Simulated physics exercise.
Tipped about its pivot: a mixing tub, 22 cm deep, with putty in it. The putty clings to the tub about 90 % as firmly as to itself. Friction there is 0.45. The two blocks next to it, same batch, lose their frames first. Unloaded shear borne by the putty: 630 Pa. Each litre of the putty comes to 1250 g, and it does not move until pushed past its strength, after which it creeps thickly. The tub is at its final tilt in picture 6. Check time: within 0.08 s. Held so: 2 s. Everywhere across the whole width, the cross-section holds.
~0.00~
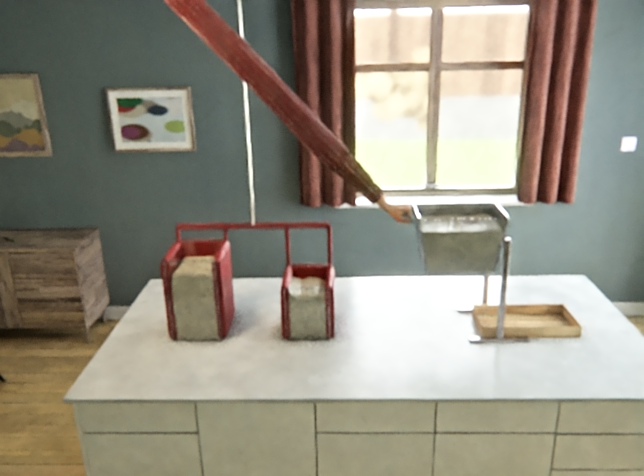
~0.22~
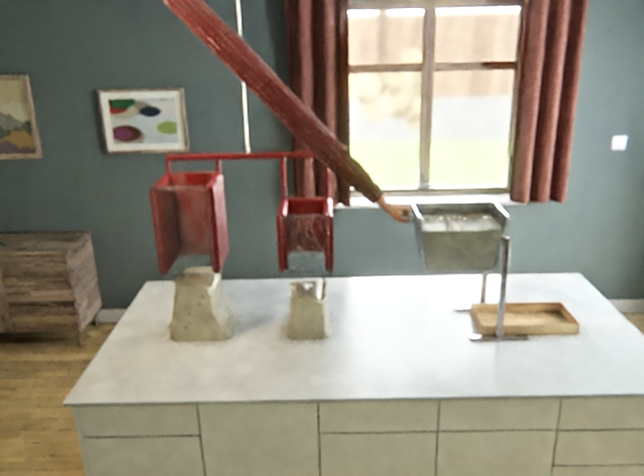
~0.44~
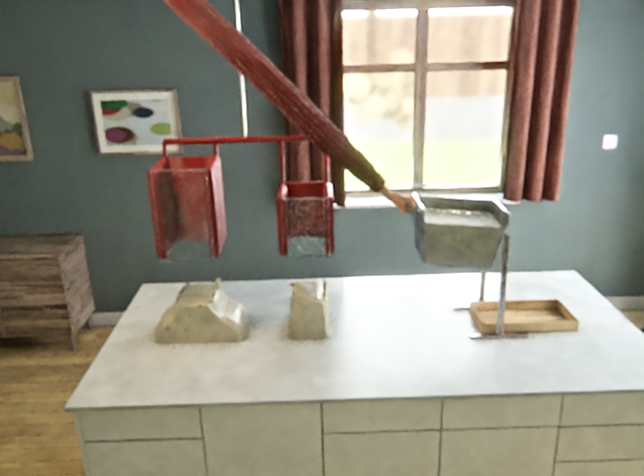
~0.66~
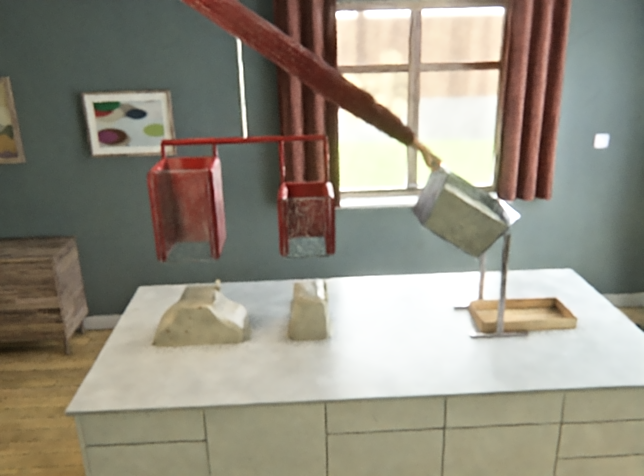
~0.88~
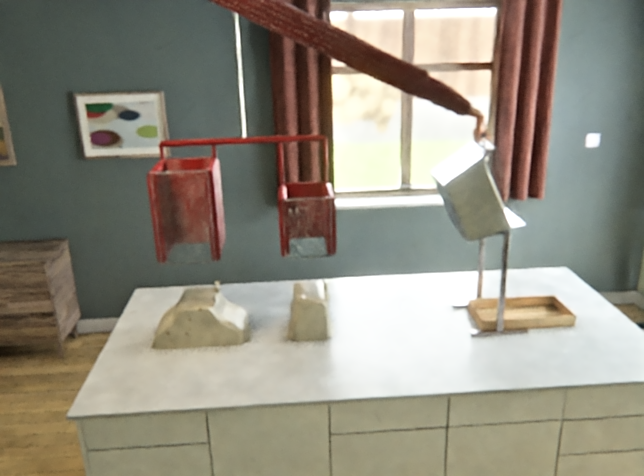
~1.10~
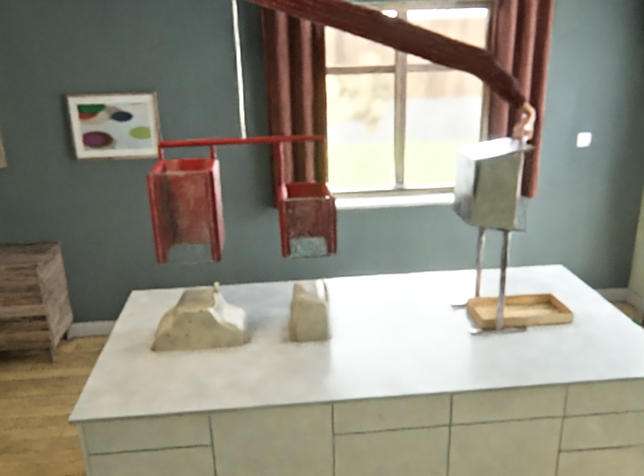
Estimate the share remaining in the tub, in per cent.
I would say roughly 37 per cent remains in the tub.
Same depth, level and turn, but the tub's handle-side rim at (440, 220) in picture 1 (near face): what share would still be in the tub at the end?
50 %.
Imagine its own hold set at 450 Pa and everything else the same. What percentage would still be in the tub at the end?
I'd say around 30 percent.
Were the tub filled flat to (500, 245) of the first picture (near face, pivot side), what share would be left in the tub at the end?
65 %.
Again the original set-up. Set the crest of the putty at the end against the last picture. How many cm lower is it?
Roughly 19 cm.
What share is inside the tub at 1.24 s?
Near 90 %.
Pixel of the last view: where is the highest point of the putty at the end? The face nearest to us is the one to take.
Somewhere near (490, 205) in the last view.
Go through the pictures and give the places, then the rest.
Handle-side rim at (421, 219), tilt 0 degrees; crest of the putty at (499, 231); block heights 30 cm, 19 cm (left to right), in the first picture.
Handle-side rim at (421, 218), tilt 0 degrees; crest of the putty at (499, 230); block heights 26 cm, 19 cm (left to right), in the second picture.
Handle-side rim at (424, 209), tilt 6 degrees; crest of the putty at (430, 223); block heights 19 cm, 19 cm (left to right), in the third picture.
Handle-side rim at (451, 173), tilt 34 degrees; crest of the putty at (448, 189); block heights 19 cm, 19 cm (left to right), in the fourth picture.
Handle-side rim at (496, 150), tilt 65 degrees; crest of the putty at (485, 162); block heights 19 cm, 19 cm (left to right), in the fifth picture.
Handle-side rim at (534, 149), tilt 91 degrees; crest of the putty at (523, 157); block heights 19 cm, 19 cm (left to right), in the sixth picture.
After 1.24 s, the tub is at 91 degrees and holds 92 %.
After 1.41 s, the tub is at 91 degrees and holds 48 %.
After 1.58 s, the tub is at 91 degrees and holds 38 %.
After 1.75 s, the tub is at 91 degrees and holds 37 %.
After 3.10 s, the tub is at 91 degrees and holds 37 %.
